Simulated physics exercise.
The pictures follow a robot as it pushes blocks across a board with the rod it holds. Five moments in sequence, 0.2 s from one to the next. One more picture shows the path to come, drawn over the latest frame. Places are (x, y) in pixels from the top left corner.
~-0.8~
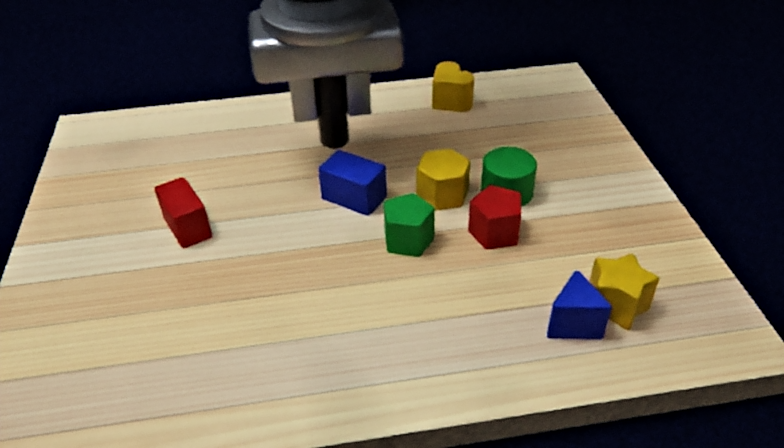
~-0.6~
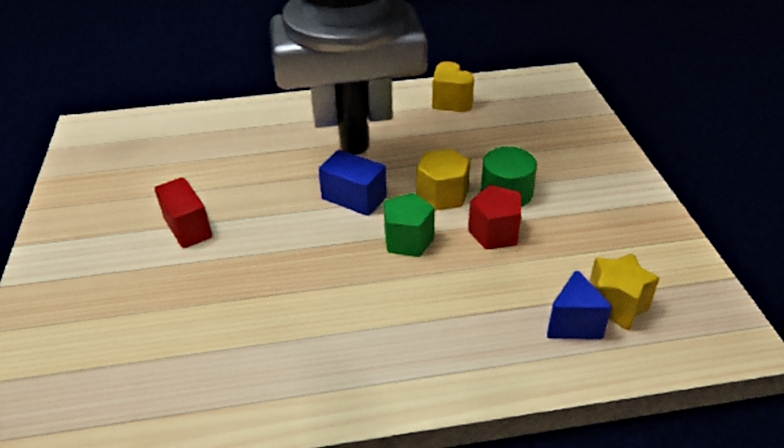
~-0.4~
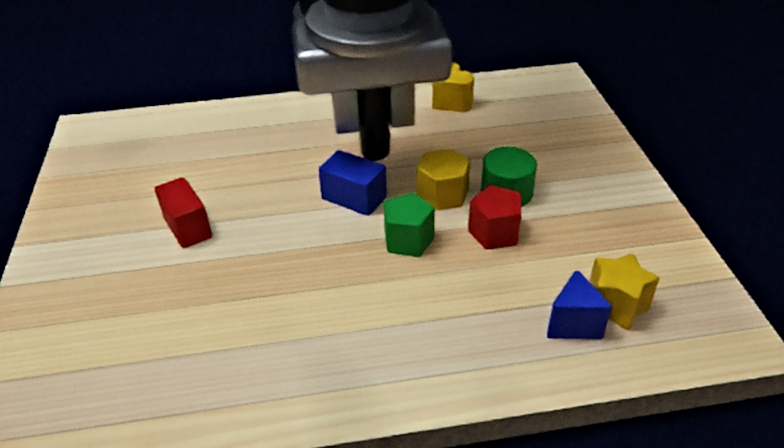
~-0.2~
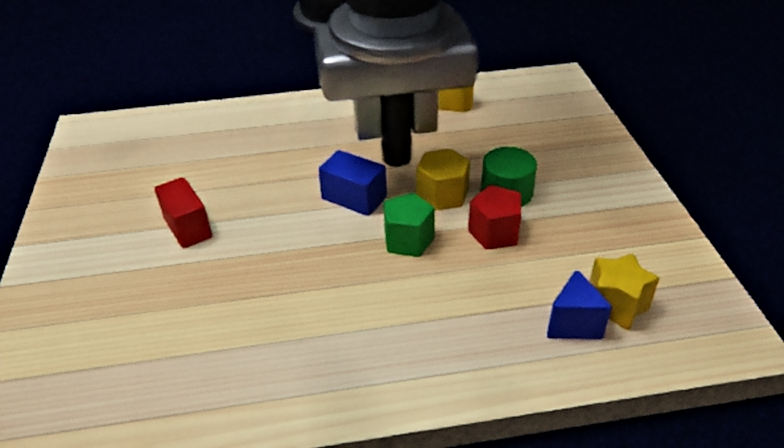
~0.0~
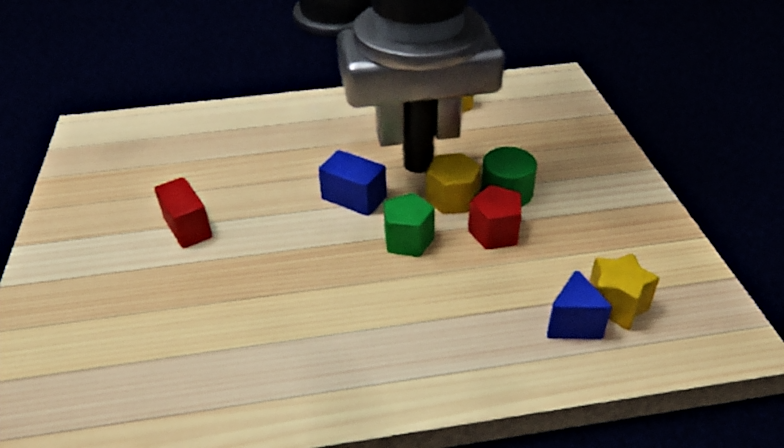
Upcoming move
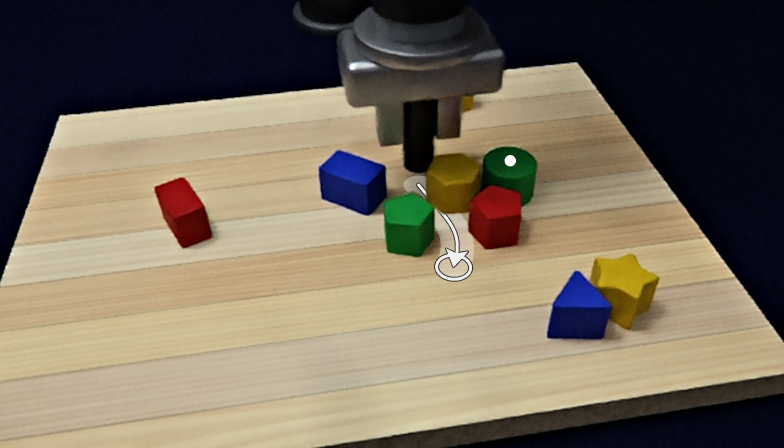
The black rod glides right past the blue block and nudges the yellow hexagon slightly right.
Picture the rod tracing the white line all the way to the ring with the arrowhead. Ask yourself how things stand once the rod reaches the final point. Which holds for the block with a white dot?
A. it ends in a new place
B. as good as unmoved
A - it ends in a new place.
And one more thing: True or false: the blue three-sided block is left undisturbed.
My answer: True.
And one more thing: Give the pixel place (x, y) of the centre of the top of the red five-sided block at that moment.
The centre of its top face lies at (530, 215).
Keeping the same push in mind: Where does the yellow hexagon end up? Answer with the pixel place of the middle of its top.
(495, 189)
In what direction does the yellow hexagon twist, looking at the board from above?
It makes a counterclockwise turn.
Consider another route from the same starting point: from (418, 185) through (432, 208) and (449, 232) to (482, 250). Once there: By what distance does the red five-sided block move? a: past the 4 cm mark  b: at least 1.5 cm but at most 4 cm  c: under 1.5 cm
b - at least 1.5 cm but at most 4 cm.
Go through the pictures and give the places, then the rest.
In the first frame, tip of the rod (335, 142), middles of tops, green five-sided block (408, 209), yellow hexagon (444, 163), red five-sided block (498, 201), green circle (510, 161), blue three-sided block (581, 293).
In the second frame, rod (355, 147), nothing pushed.
In the third frame, rod (376, 153), nothing pushed.
In the fourth frame, rod (397, 159), nothing pushed.
In the fifth frame, rod (419, 166), green five-sided block (408, 209), yellow hexagon (454, 167), red five-sided block (498, 201), green circle (510, 161), blue three-sided block (581, 293).
The line goes from (418, 185) through (438, 209) and (456, 235) to (454, 267); the dot is on the green circle.
On the path given first. One third of the way, rod (440, 190); yellow hexagon (482, 183), turned 20° anticlockwise; red five-sided block (513, 209), turned 20° clockwise; green circle (523, 161).
Two thirds of the way, rod (457, 216); yellow hexagon (495, 189), turned 35° anticlockwise; red five-sided block (530, 215), turned 15° clockwise; green circle (523, 161).
At the end, rod (455, 247); green five-sided block unmoved; yellow hexagon (495, 189), turned 35° anticlockwise; red five-sided block (530, 215), turned 15° clockwise; green circle (523, 161); blue three-sided block unmoved.
